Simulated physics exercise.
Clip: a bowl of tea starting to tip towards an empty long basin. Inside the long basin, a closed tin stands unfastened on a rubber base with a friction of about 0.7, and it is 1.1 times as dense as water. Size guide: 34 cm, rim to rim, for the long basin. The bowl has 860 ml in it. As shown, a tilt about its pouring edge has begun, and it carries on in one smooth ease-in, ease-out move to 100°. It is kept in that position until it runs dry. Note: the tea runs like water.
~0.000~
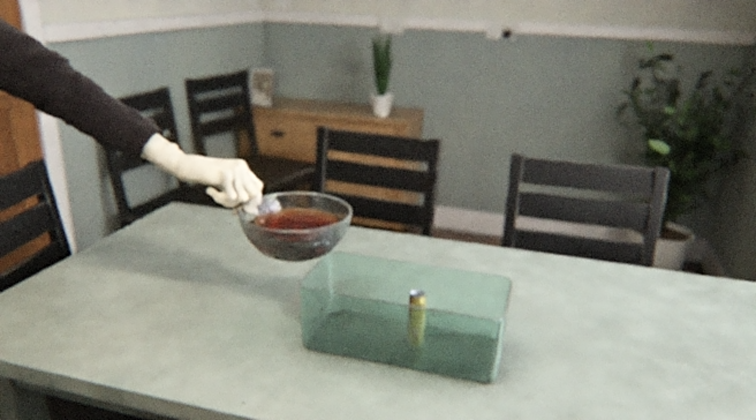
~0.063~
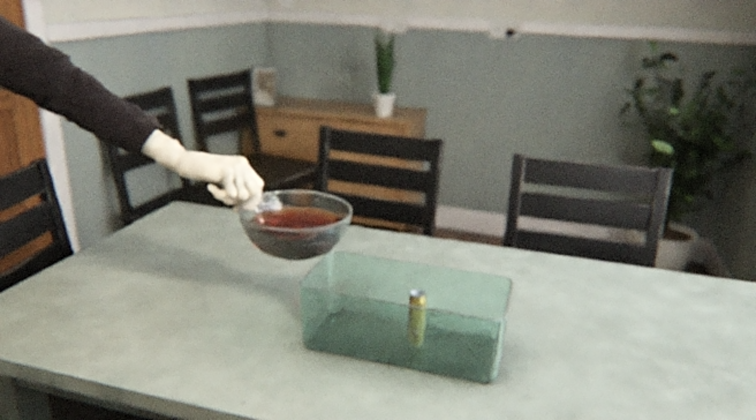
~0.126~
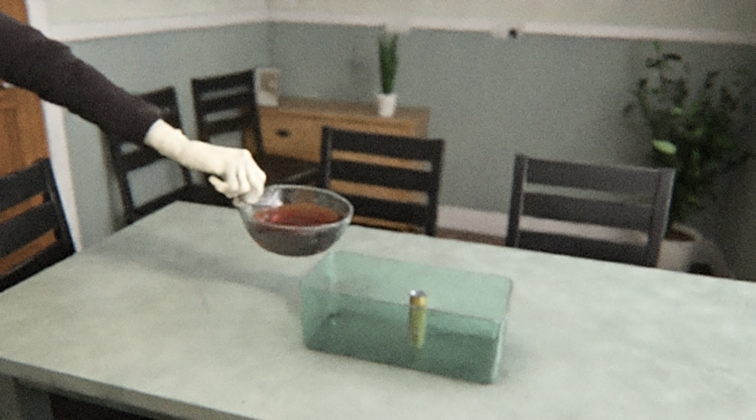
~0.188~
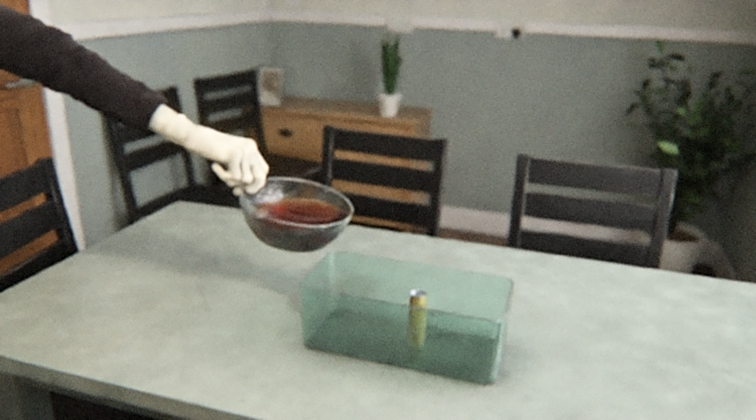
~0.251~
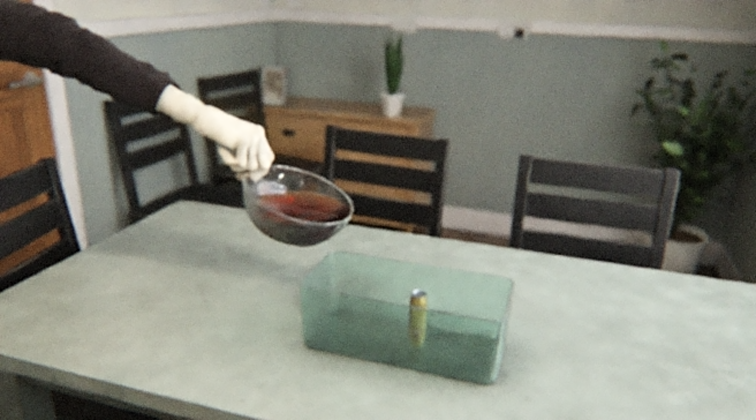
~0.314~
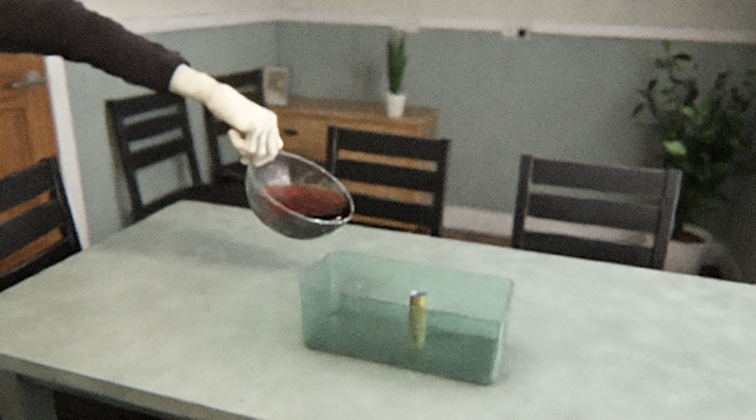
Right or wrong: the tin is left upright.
Wrong.
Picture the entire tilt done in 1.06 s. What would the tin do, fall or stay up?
Then it tips over.
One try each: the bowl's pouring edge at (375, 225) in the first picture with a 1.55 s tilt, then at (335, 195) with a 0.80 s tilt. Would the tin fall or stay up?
Try 1: Still standing; try 2: Tipped over.
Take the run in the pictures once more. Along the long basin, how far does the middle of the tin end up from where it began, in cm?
Net tin displacement: Roughly 7.5 cm.
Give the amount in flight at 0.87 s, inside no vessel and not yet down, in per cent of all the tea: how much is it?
Close to 7 per cent.
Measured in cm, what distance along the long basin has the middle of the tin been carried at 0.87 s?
Around 6 cm.
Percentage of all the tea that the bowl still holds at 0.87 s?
About 0 per cent.
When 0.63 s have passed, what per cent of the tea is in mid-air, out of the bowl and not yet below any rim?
About 52 per cent.
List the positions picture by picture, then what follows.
It leans 0°; its right rim is at (348, 219); the tea meets the walls at (252, 217) and (344, 231); the long basin's rim runs from (314, 268) to (509, 300); the tin's top is at (418, 296), in the first picture.
It leans 1°; its right rim is at (348, 218); the tea meets the walls at (253, 216) and (344, 230), in the second picture.
It leans 5°; its right rim is at (349, 218); the tea meets the walls at (254, 212) and (345, 226), in the third picture.
It leans 11°; its right rim is at (349, 218); the tea meets the walls at (255, 207) and (346, 222), in the fourth picture.
It leans 19°; its right rim is at (349, 218); the tea meets the walls at (257, 199) and (348, 217), in the fifth picture.
It leans 28°; its right rim is at (348, 218); the tea meets the walls at (259, 189) and (348, 212); 1 per cent is over the edge, in the sixth picture.
Then, 0.63 s in, the tilt is 82° and 29 per cent is still to pour; the tin stands where it began.
Then, 0.87 s in, the tilt is 100° and 0 per cent is still to pour; the tin lies on its side.
Then, 1.11 s in, the tilt is 100° and 0 per cent is still to pour; the tin lies on its side.
Then, 1.38 s in, the tilt is 100° and 0 per cent is still to pour; the tin lies on its side.
Finally, the tin lies on its side.
